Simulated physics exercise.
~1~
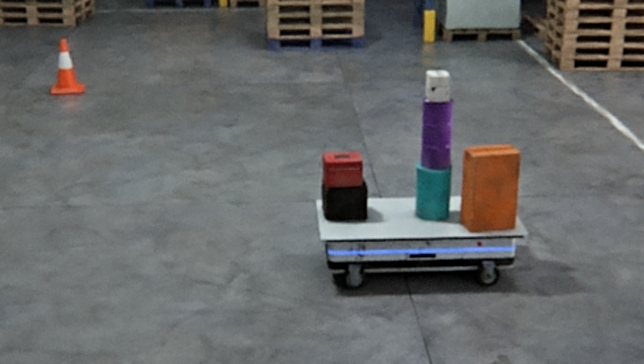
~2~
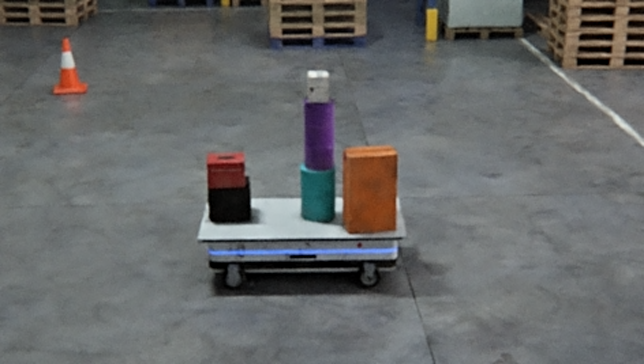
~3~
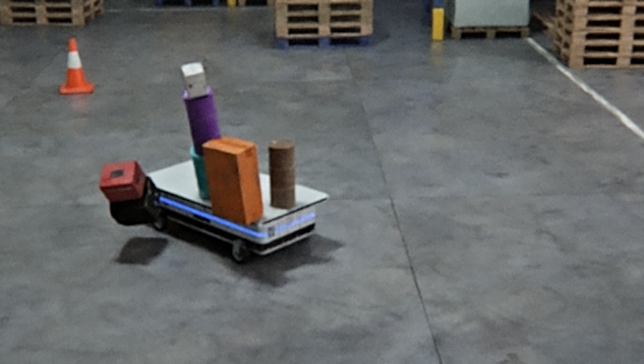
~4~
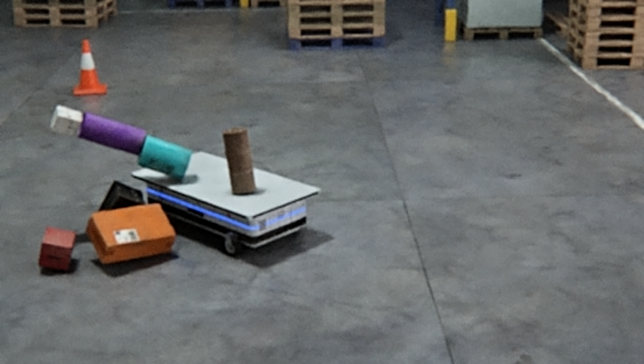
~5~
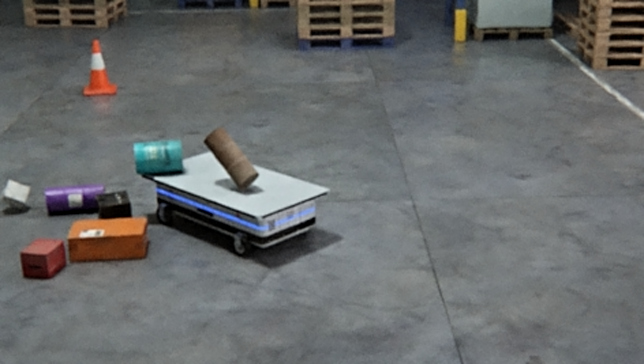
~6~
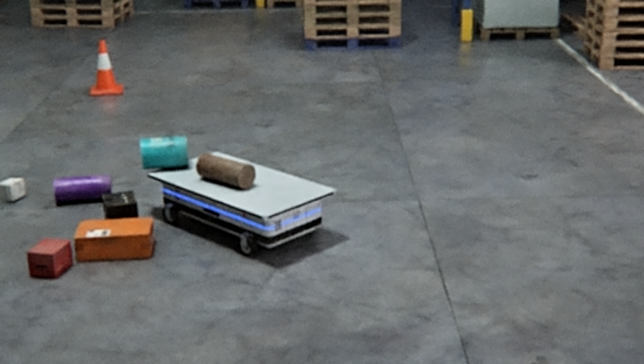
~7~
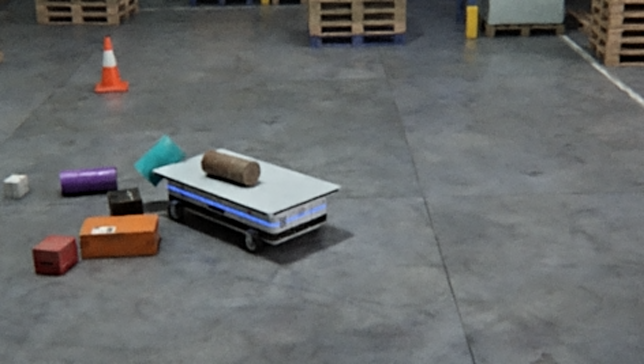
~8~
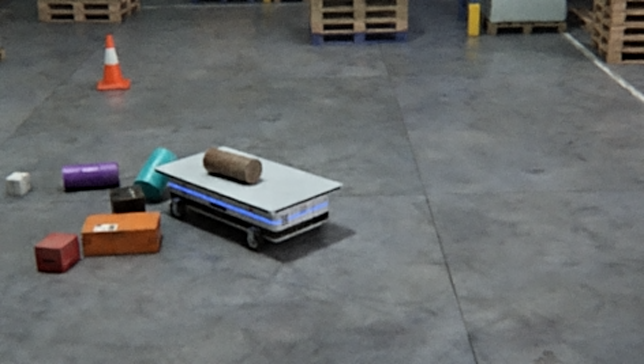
A delivery robot loaded with boxes and canisters rolled left across a warehouse floor, swung round and stopped, spilling most of its load off the far-left end, while the brown canister wobbled and toppled over but stayed on the deck.
